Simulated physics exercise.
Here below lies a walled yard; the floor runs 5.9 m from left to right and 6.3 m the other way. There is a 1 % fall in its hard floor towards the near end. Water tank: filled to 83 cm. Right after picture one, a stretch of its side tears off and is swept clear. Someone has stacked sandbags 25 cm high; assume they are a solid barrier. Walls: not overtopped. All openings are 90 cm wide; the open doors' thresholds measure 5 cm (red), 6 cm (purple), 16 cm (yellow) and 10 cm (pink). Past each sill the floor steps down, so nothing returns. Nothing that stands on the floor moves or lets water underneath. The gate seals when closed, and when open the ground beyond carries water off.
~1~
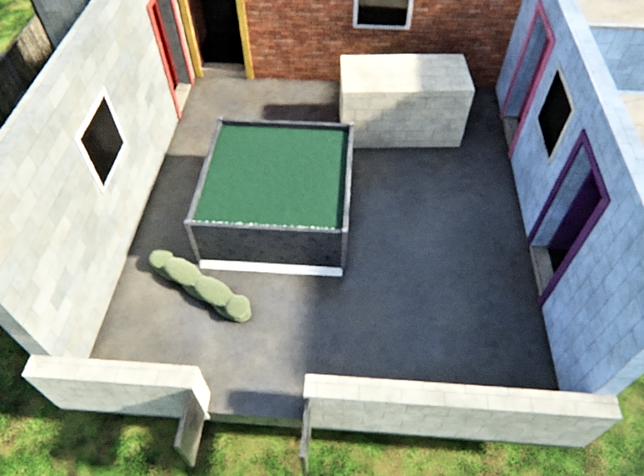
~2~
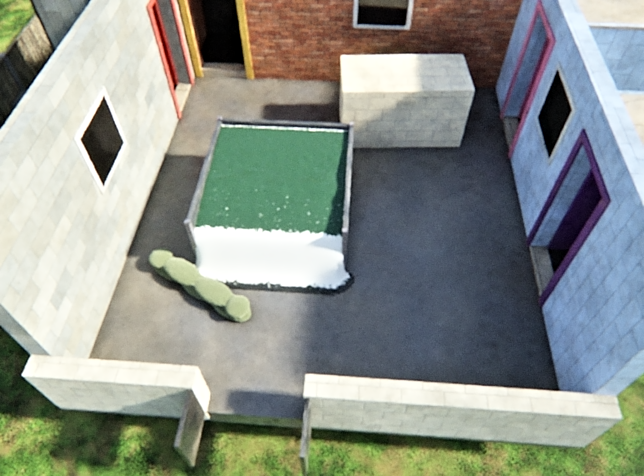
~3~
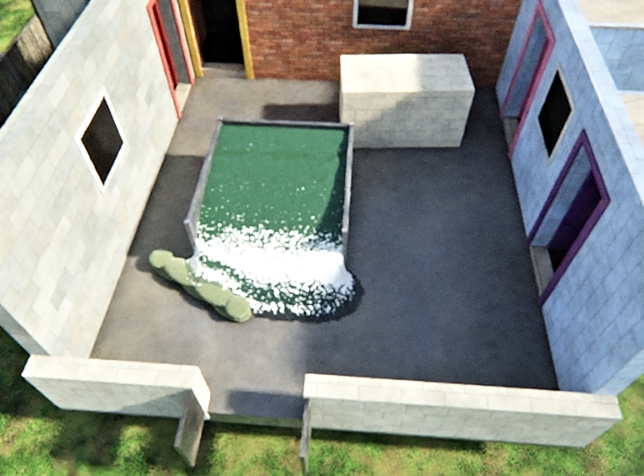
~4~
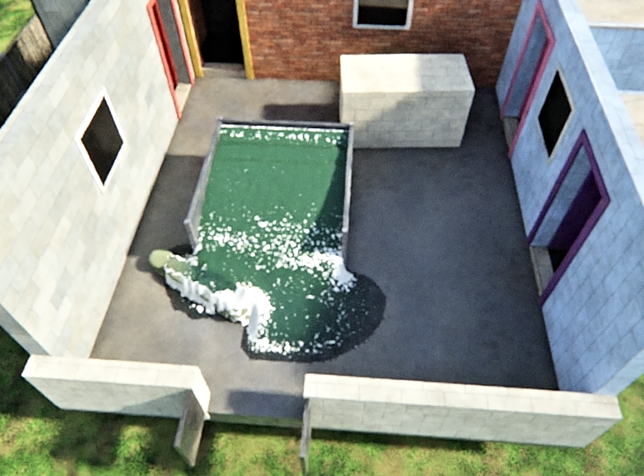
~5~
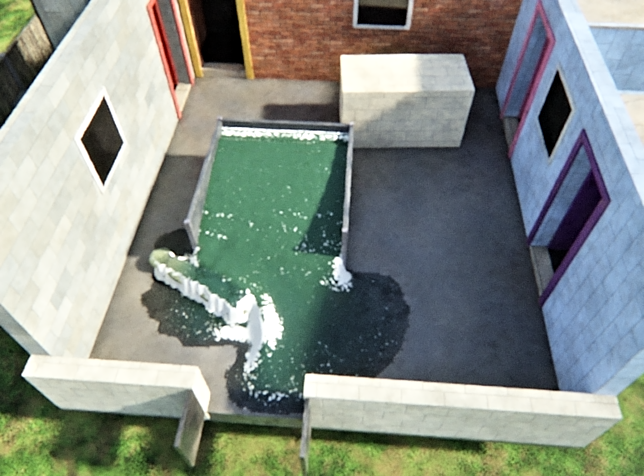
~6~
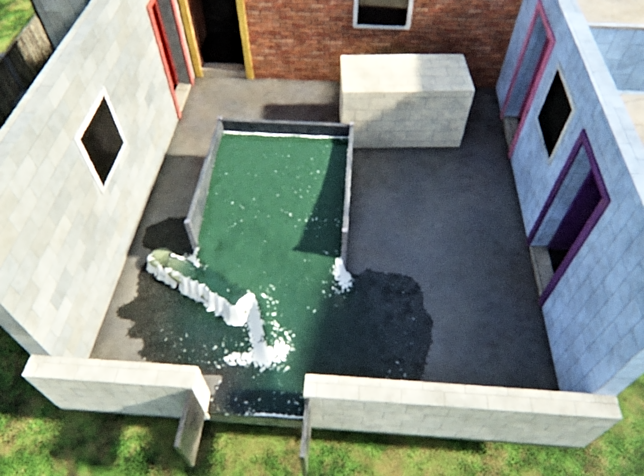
The near side of a tank of green water gave way in a walled yard, and white, foamy water poured out, surged around the sandbags and spread across the dark floor to the front opening.
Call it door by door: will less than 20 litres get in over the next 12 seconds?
Red door - yes, less; purple door - no, 20 litres or more; yellow door - yes, less; pink door - yes, less.
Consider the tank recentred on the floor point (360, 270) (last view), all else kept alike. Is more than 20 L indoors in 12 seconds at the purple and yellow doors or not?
Result - purple door exceeds it, yellow door does not exceed it.
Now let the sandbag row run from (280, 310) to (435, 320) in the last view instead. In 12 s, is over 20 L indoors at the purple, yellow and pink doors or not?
Moved that way: Purple breaches it, yellow breaches it, pink holds.
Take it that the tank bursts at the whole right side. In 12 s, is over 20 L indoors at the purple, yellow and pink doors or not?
Then: Purple over, yellow below, pink above.
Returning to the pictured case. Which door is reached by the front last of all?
The final one is the yellow door.
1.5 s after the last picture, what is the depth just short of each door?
Door by door in cm, red shows 0, purple shows 3, yellow shows 0, pink shows 0.
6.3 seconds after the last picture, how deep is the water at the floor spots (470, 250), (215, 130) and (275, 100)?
Approximately 6, 3 and 3 centimetres, going through them in turn.
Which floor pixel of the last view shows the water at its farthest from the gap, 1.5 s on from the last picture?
That's around (555, 417) in the last picture.
Then, 0.7 s after the last picture water covers 30 % of the floor and is deepest (52 cm) near (208, 279); red door not reached, purple door not reached, yellow door not reached, pink door not reached.
Then, 1.5 s after the last picture water covers 40 % of the floor and is deepest (52 cm) near (555, 417); red door not reached, purple door 3 cm at the sill, 0 L in, yellow door not reached, pink door not reached.
Then, 2.8 s after the last picture water covers 60 % of the floor and is deepest (32 cm) near (539, 416); red door 2 cm at the sill, 0 L in, purple door 12 cm at the sill, 11 L in, yellow door not reached, pink door 3 cm at the sill, 0 L in.
Then, 6.3 s after the last picture water covers 95 % of the floor and is deepest (13 cm) near (327, 400); red door 4 cm at the sill, 0 L in, purple door 8 cm at the sill, 42 L in, yellow door 5 cm at the sill, 0 L in, pink door 7 cm at the sill, 0 L in.
Then, 11.3 s after the last picture water covers 95 % of the floor and is deepest (10 cm) near (186, 267); red door 5 cm at the sill, 4 L in, purple door 5 cm at the sill, 48 L in, yellow door 5 cm at the sill, 0 L in, pink door 7 cm at the sill, 0 L in.
